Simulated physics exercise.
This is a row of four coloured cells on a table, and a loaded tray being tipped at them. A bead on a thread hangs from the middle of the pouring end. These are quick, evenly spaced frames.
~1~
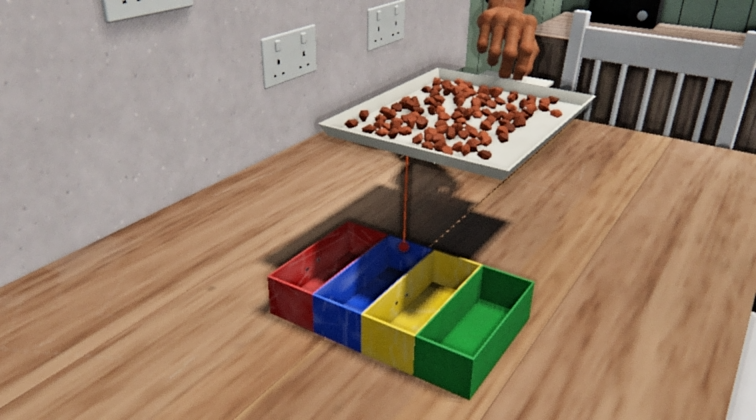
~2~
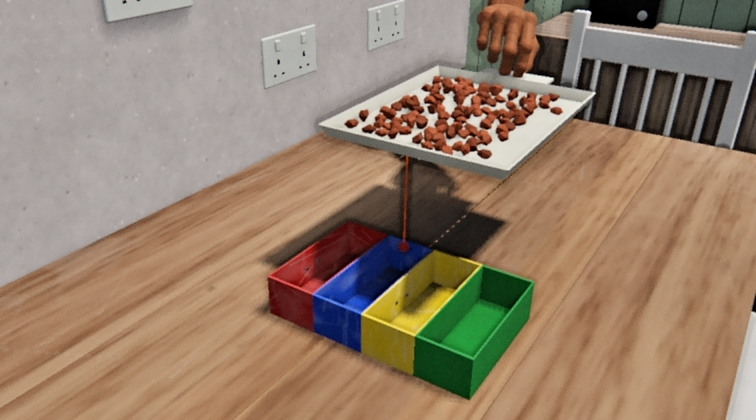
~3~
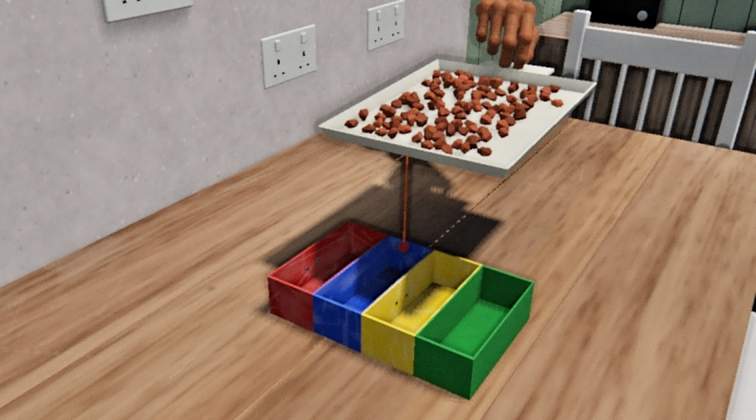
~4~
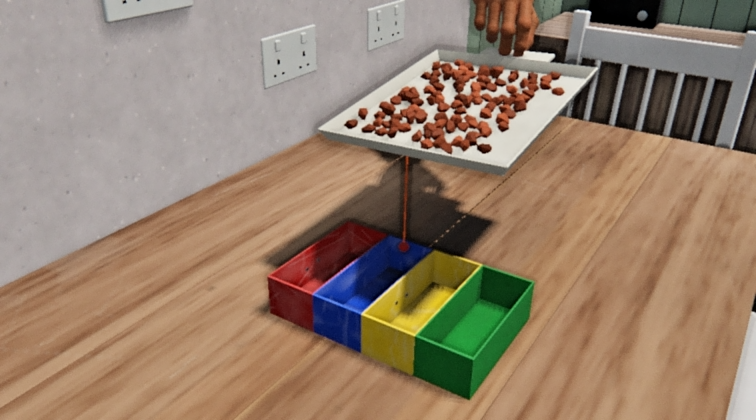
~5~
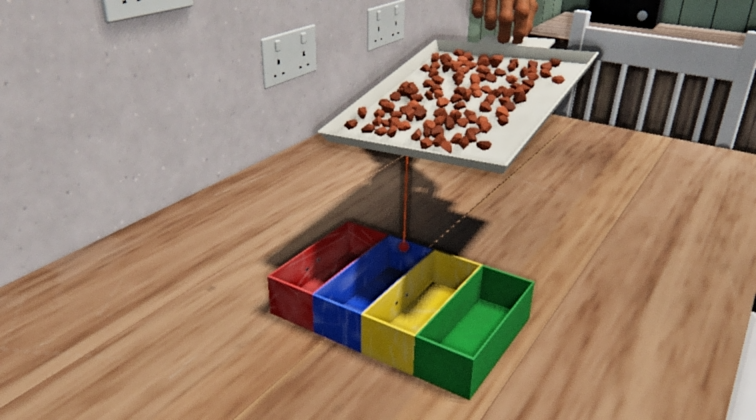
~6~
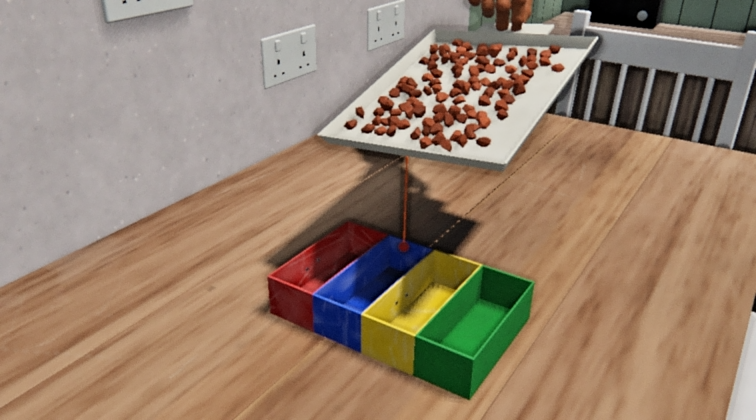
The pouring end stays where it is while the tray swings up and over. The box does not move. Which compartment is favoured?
It favours the red compartment.
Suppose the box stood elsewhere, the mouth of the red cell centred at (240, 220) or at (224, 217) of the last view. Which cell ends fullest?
One: The cell in yellow. Two: The cell in yellow.
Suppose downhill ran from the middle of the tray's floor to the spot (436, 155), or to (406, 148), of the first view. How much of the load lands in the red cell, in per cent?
The first gives 10 %, the second 40 %.
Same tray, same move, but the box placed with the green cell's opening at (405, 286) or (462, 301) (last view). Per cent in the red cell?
About 20 and 50 per cent.
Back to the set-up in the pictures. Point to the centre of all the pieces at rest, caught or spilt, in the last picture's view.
Near (323, 281).
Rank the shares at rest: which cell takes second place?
The runner-up: Blue.
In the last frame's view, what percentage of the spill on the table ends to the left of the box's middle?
Near 100 %.
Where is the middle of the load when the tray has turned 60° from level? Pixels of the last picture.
Close to (355, 145).
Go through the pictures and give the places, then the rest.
The first frame shows corners of the pouring end at (328, 123) and (504, 166), level; middle of the load at (456, 116), bits of crushed brick; bead on its thread at (404, 247); red cell at (291, 300); blue cell at (337, 319); yellow cell at (388, 340); green cell at (443, 363).
The second frame shows corners of the pouring end at (328, 123) and (504, 166), level; middle of the load at (457, 115).
The third frame shows corners of the pouring end at (327, 125) and (504, 164), tipped barely, lowest at the left corner; middle of the load at (457, 111).
The fourth frame shows corners of the pouring end at (327, 127) and (503, 162), tipped a little, lowest at the left corner; middle of the load at (456, 105).
The fifth frame shows corners of the pouring end at (326, 130) and (502, 160), tipped a little, lowest at the left corner; middle of the load at (456, 99).
The sixth frame shows corners of the pouring end at (326, 132) and (501, 158), tipped clearly, lowest at the left corner; middle of the load at (455, 93); red cell at (291, 300); blue cell at (337, 319); yellow cell at (388, 340); green cell at (443, 363).
Soon after the last picture, tray tipped steeply; about two thirds on the tray; a stray few in the blue cell; a stray few in the red cell; about a quarter falling or outside the box.
A little later, tray tipped right over; about a third in the red cell; about a quarter in the blue cell; a stray few in the yellow cell; about a third falling or outside the box.
Later still, tray tipped past a quarter turn; about a third in the red cell; about a quarter in the blue cell; a stray few in the green cell; a stray few in the yellow cell; about a third falling or outside the box.
At rest, tray tipped past a quarter turn; about a third in the red cell; about a quarter in the blue cell; a stray few in the green cell; a stray few in the yellow cell; about a third outside the box.
